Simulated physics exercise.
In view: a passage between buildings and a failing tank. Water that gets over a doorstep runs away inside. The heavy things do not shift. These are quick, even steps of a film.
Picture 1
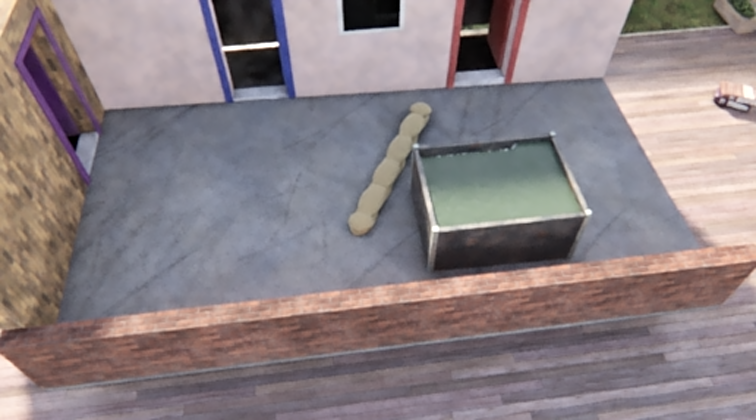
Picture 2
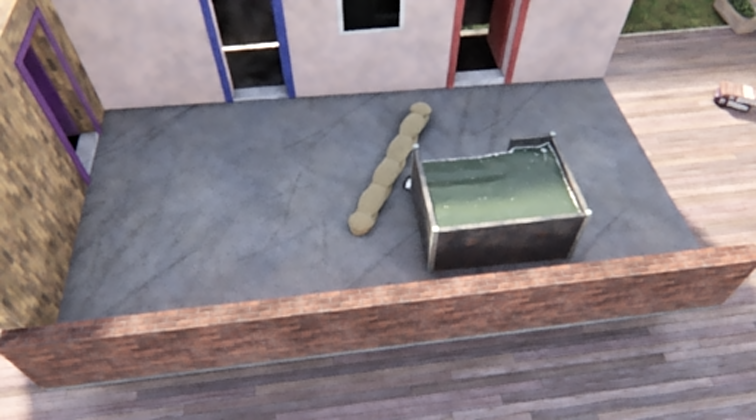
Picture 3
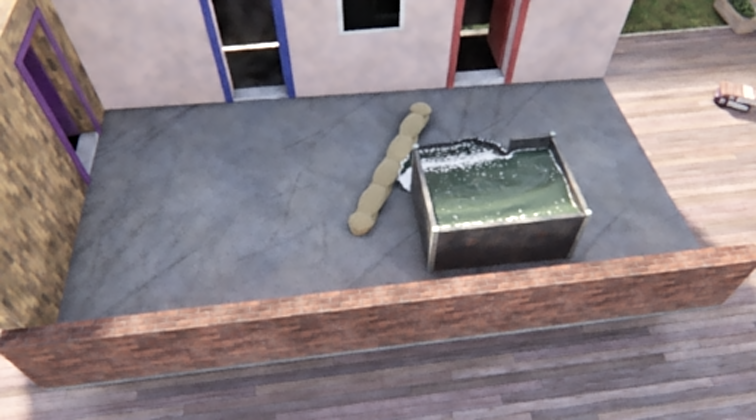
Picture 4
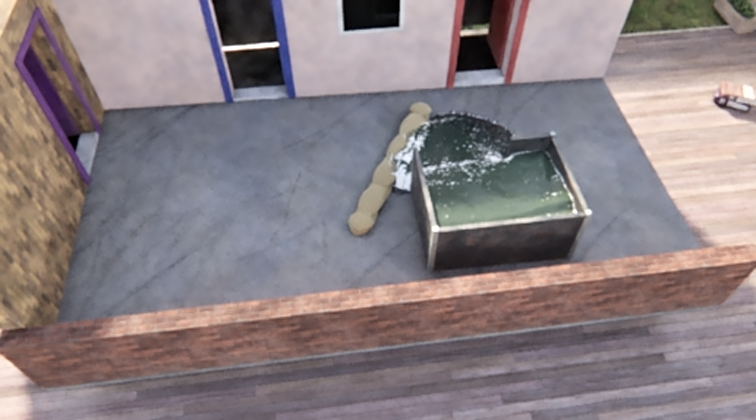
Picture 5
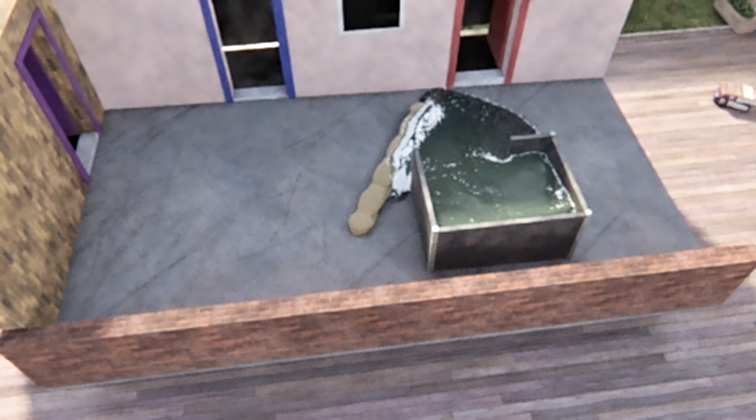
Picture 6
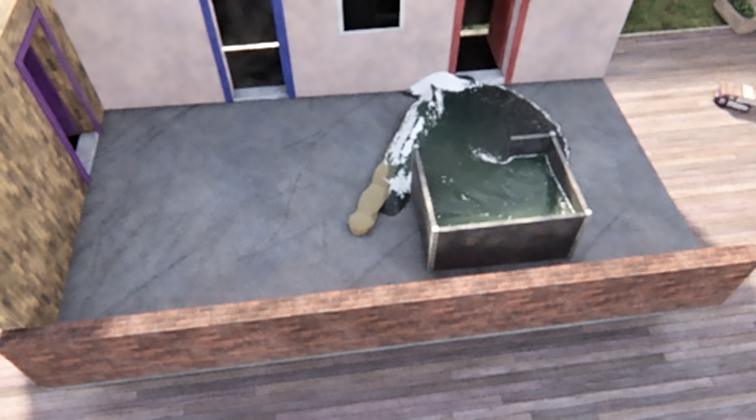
In a walled yard, green water pours from a tank's far side and spreads outward.
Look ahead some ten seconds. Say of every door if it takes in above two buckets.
In the end: The red door lets in a lot; the blue door admits no more than that; the purple door admits no more than that.
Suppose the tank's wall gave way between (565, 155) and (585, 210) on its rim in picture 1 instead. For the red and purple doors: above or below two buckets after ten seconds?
In short: Red stays under; purple holds.
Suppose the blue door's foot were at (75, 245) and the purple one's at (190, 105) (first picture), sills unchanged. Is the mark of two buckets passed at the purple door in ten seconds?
In short: The purple door holds.
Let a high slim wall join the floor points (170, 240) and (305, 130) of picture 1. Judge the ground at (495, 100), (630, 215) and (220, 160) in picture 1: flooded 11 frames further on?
As listed: Covered, no water, free of water.
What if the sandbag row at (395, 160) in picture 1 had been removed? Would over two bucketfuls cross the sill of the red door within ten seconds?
In short: The red one takes more.
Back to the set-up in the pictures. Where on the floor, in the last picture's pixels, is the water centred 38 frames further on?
Roughly at (400, 173).
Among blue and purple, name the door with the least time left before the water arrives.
First comes the blue-painted one.
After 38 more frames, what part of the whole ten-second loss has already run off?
About 80 per cent.
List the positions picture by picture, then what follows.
Still water in the tank at (497, 183), in the first picture.
The front is at (407, 187), out from the gap on the tank's far side, in the second picture.
Water pours out on the tank's far side and has run to a hidden place, in the third picture.
Water pours out on the tank's far side and has run to (474, 119), in the fourth picture.
The front is at (451, 94), out from the gap on the tank's far side, in the fifth picture.
The front is at (490, 86), out from the gap on the tank's far side, in the sixth picture.
A moment on, water covers 25 % of the floor; the red door far over two buckets in, the blue door not reached, the purple door not reached.
Next, water covers 35 % of the floor; the red door far over two buckets in, the blue door wet at the sill, nothing in, the purple door not reached.
Then, water covers 50 % of the floor; the red door far over two buckets in, the blue door wet at the sill, nothing in, the purple door wet at the sill, nothing in.
Later, water covers 75 % of the floor; the red door far over two buckets in, the blue door wet at the sill, nothing in, the purple door wet at the sill, nothing in.
In the end, water covers 45 % of the floor; the red door far over two buckets in, the blue door wet at the sill, nothing in, the purple door wet at the sill, nothing in.
